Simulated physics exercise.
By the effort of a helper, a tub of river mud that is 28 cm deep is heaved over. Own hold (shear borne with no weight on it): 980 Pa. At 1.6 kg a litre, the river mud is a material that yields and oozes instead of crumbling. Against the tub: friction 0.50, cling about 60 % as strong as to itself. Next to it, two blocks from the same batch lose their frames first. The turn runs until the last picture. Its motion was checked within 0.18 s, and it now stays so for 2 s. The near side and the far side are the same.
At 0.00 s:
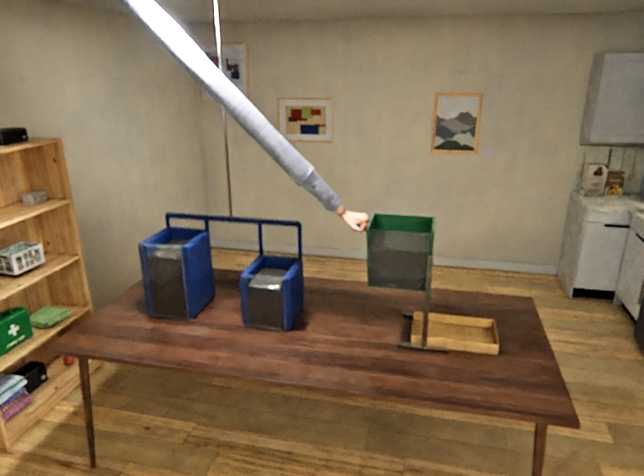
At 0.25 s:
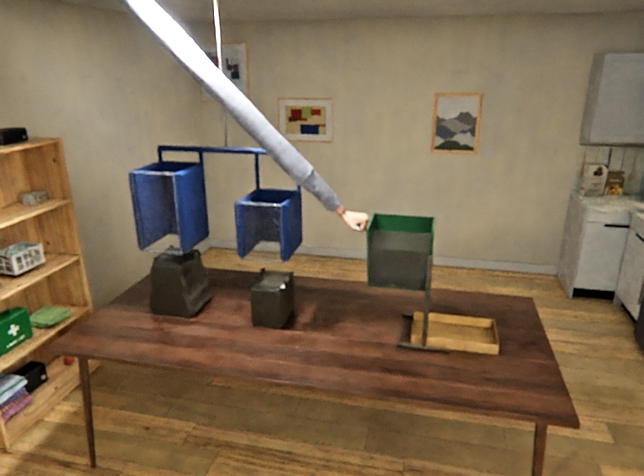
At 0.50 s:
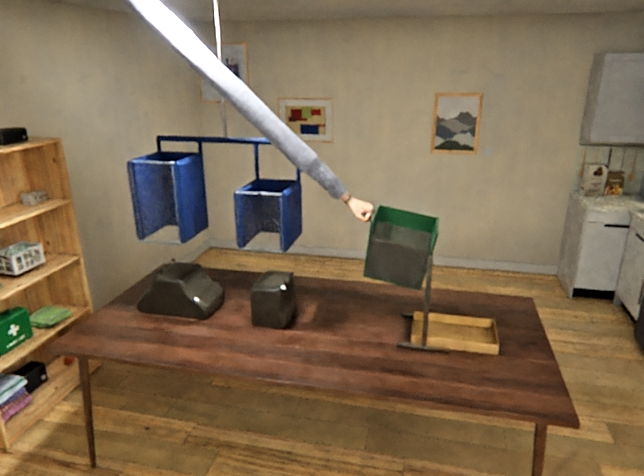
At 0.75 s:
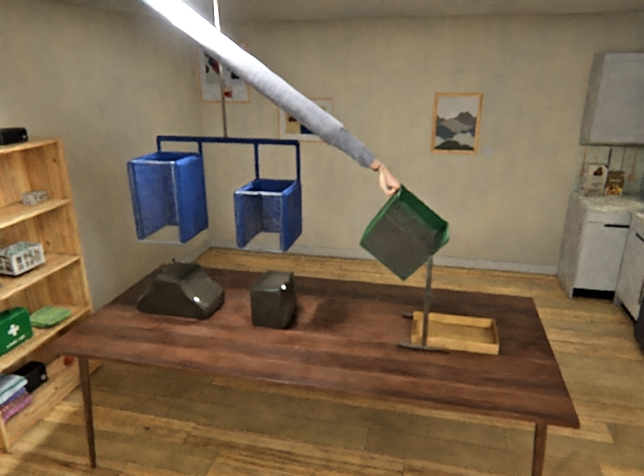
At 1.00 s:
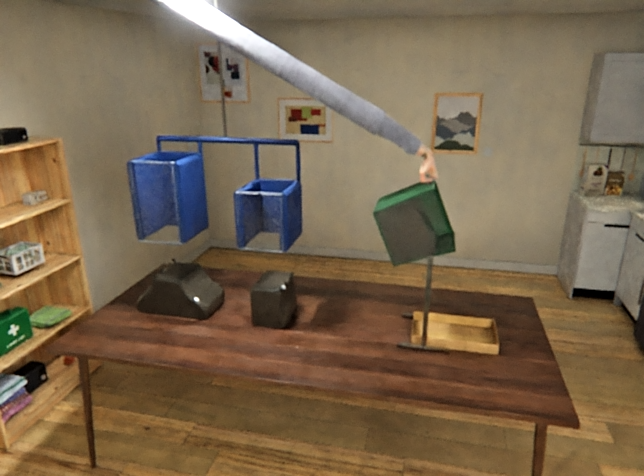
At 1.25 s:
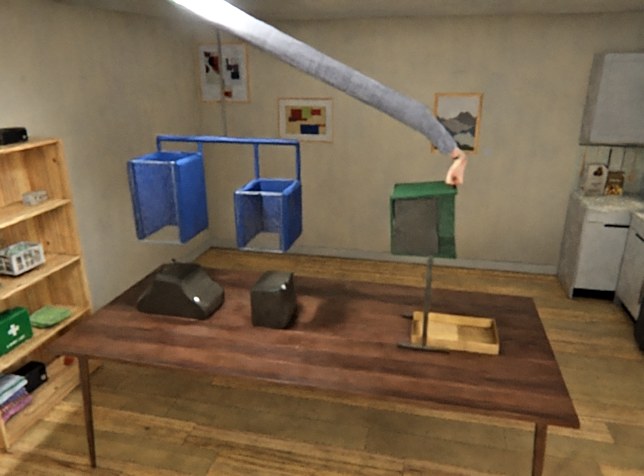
Blue boxes rise off dark blocks, the left slumps, then a hand tilts a green tub.
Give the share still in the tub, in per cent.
100 %.
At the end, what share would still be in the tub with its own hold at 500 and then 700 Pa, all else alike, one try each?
55 %, then 65 %.
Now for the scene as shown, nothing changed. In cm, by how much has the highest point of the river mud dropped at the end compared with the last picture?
The top ends up some 4 cm below its level in the last picture.
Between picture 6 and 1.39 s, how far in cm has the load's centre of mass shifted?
Some 2 cm.
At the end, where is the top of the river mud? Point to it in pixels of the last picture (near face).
Around (414, 209).
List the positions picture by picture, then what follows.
In the first picture, handle-side rim at (368, 229), tilt 0 degrees; crest of the river mud at (422, 251); block heights 36 cm, 24 cm (left to right).
In the second picture, handle-side rim at (368, 229), tilt 0 degrees; crest of the river mud at (422, 251); block heights 31 cm, 23 cm (left to right).
In the third picture, handle-side rim at (373, 220), tilt 9 degrees; crest of the river mud at (374, 239); block heights 23 cm, 23 cm (left to right).
In the fourth picture, handle-side rim at (398, 198), tilt 38 degrees; crest of the river mud at (388, 216); block heights 23 cm, 23 cm (left to right).
In the fifth picture, handle-side rim at (434, 191), tilt 67 degrees; crest of the river mud at (412, 200); block heights 23 cm, 23 cm (left to right).
In the sixth picture, handle-side rim at (457, 195), tilt 86 degrees; crest of the river mud at (438, 201); block heights 23 cm, 23 cm (left to right).
After 1.39 s, the tub is at 86 degrees and holds 100 %.
After 1.56 s, the tub is at 86 degrees and holds 100 %.
After 1.73 s, the tub is at 86 degrees and holds 100 %.
After 1.90 s, the tub is at 86 degrees and holds 100 %.
After 3.25 s, the tub is at 86 degrees and holds 100 %.
